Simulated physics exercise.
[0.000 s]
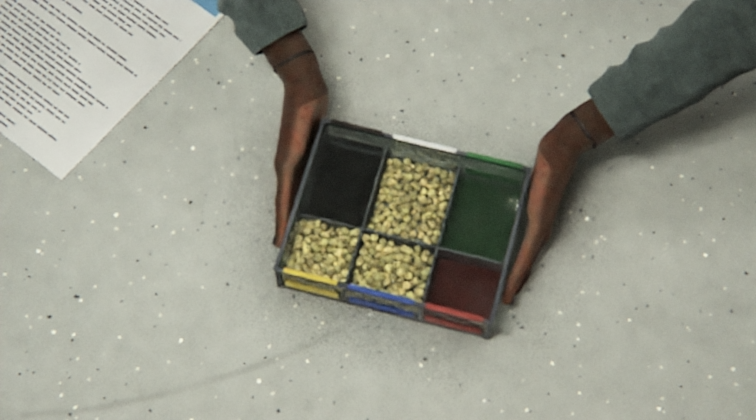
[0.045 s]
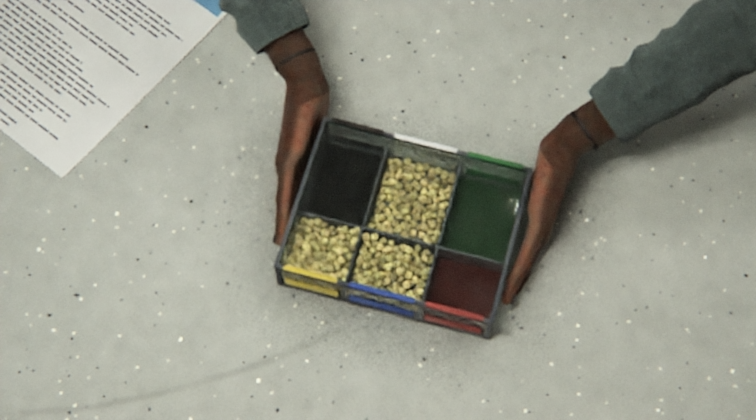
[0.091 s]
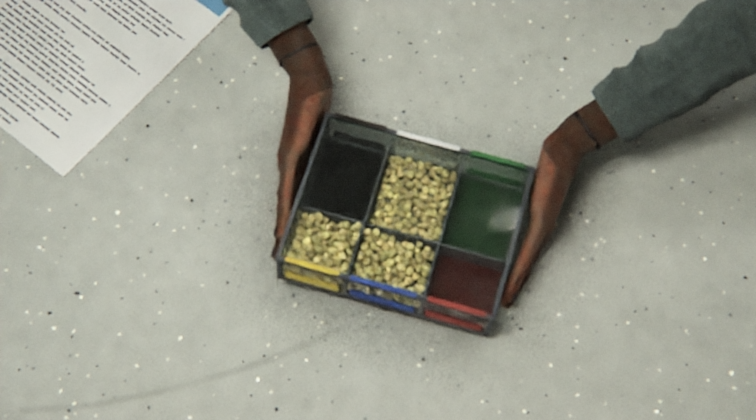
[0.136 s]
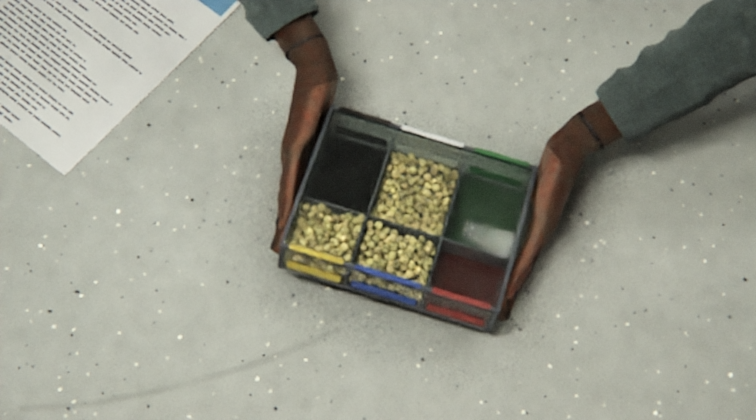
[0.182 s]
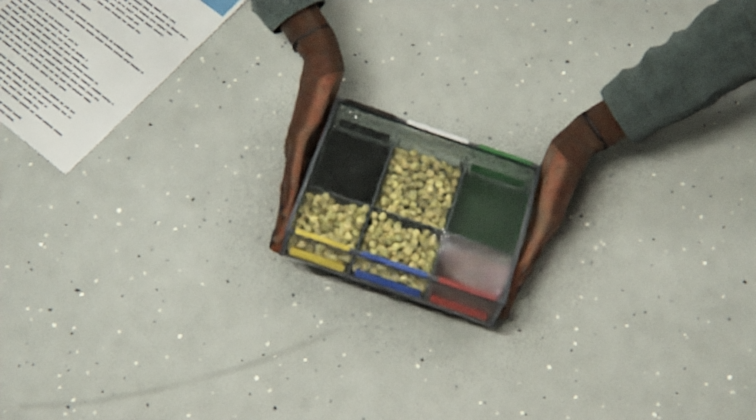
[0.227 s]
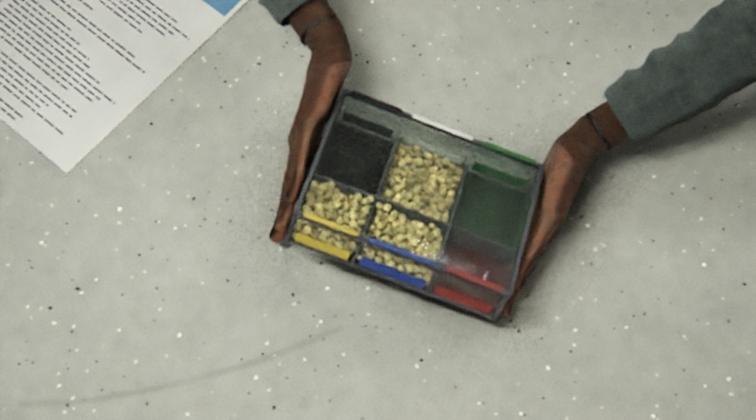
Two hands tilt a closed, divided box of pale beans on a speckled surface.
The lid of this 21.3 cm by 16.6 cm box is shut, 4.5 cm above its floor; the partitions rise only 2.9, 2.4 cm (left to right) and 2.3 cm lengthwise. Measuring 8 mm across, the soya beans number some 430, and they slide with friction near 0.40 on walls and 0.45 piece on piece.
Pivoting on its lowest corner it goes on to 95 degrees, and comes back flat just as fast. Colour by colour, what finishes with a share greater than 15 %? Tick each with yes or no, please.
Red compartment - no; blue compartment - no; green compartment - yes; yellow compartment - no; white compartment - yes; black compartment - no.
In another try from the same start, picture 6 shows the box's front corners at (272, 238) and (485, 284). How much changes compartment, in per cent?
Something like 55 in a hundred.
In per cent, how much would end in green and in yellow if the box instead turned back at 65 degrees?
In per cent, green gets 15 and yellow gets 20.
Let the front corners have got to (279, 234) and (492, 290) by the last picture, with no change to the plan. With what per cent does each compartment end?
In per cent, the final split is red 0, blue 5, green 5, yellow 5, white 50, black 35.
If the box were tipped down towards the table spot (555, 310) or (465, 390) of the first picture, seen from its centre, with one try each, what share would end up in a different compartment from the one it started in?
About 75 and 45 per cent.
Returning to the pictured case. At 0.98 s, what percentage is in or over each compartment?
It splits as red 0, blue 15, green 20, yellow 20, white 40 and black 5 percent.
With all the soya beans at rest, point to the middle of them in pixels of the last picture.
After settling, the middle sits near (442, 197).
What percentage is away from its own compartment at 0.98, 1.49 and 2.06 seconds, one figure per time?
Estimates: 35 / 60 / 60.
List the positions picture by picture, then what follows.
In the first frame, box tilt 0 degrees, front corners at (278, 268) and (489, 321); blue 35 %, yellow 35 %, white 35 %.
In the second frame, box tilt 1 degrees, front corners at (279, 265) and (490, 320).
In the third frame, box tilt 4 degrees, front corners at (280, 257) and (492, 316), lowest corner right back.
In the fourth frame, box tilt 9 degrees, front corners at (284, 244) and (496, 309), lowest corner right back.
In the fifth frame, box tilt 14 degrees, front corners at (290, 229) and (502, 301), lowest corner right back.
In the sixth frame, box tilt 19 degrees, front corners at (298, 212) and (508, 292), lowest corner right back; blue 35 %, yellow 35 %, white 35 %. Its pace works out near 115 degrees a second.
Then, at 0.98 s, tilt 95 degrees; blue 15 %, green 20 %, yellow 20 %, white 40 %, black 5 %.
After 1.49 s, tilt 41 degrees; blue 5 %, green 40 %, yellow 10 %, white 35 %, black 5 %.
Then, at 2.06 s, tilt 0 degrees; blue 5 %, green 40 %, yellow 10 %, white 35 %, black 5 %.
In the end, at 2.7 s, red 0 %, blue 5 %, green 40 %, yellow 10 %, white 35 %, black 5 %.
